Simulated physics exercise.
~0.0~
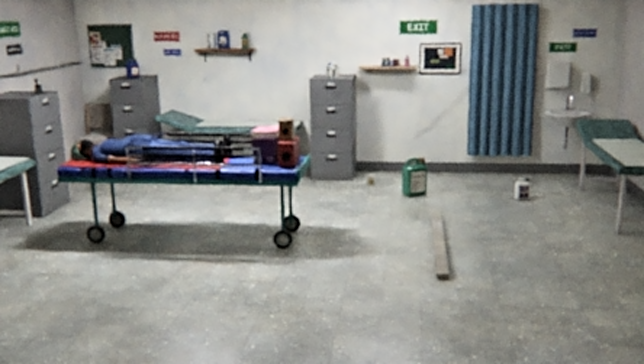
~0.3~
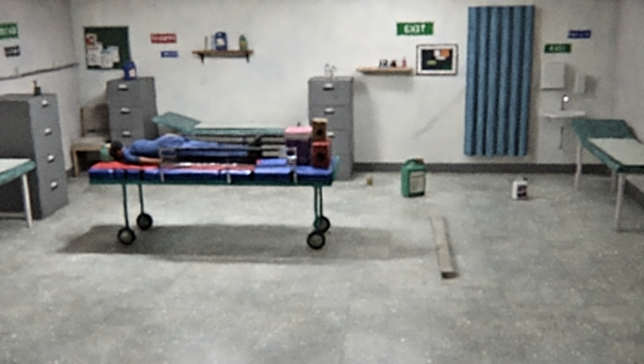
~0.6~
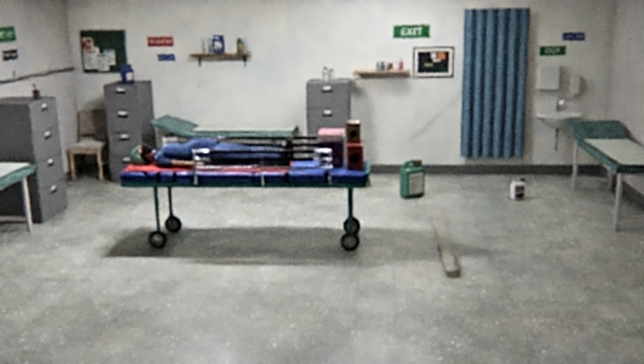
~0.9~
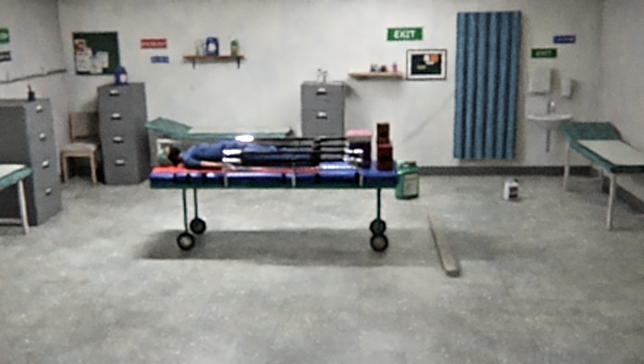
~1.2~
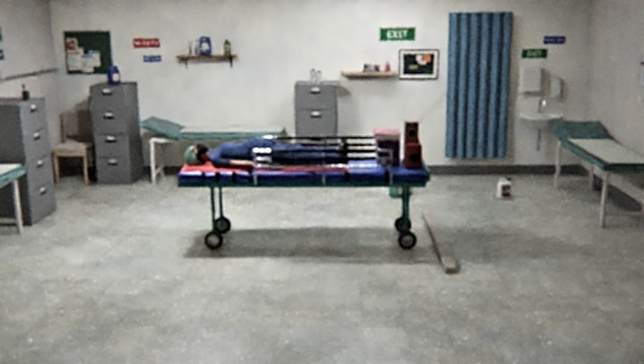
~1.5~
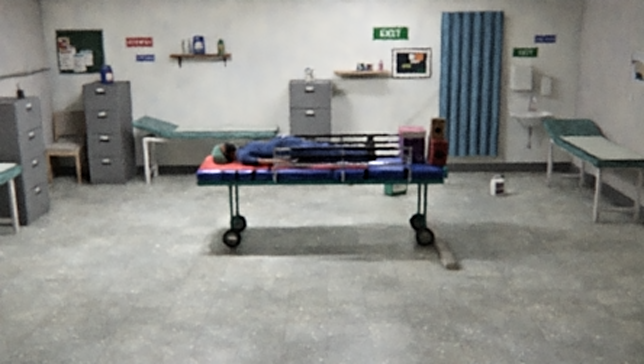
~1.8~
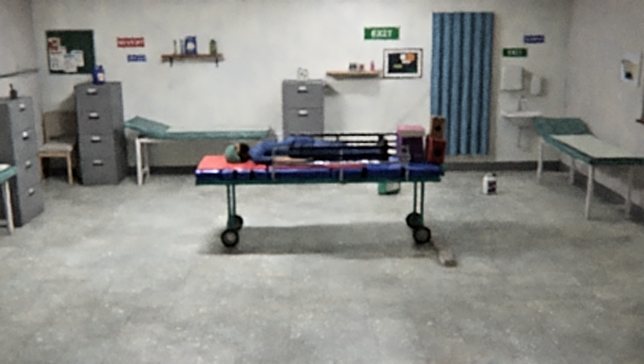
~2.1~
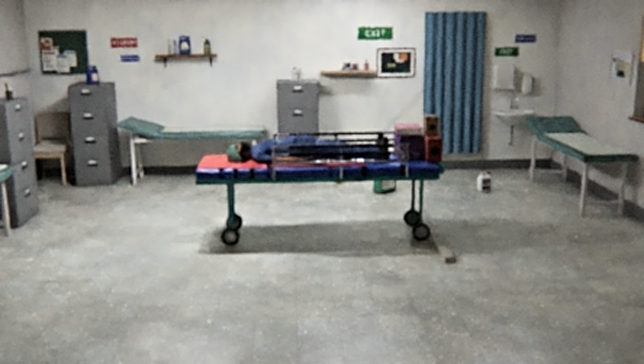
Hospital trolley carrying a limp patient and boxy equipment rolling right across a ward, then stopping upright with everything still aboard.
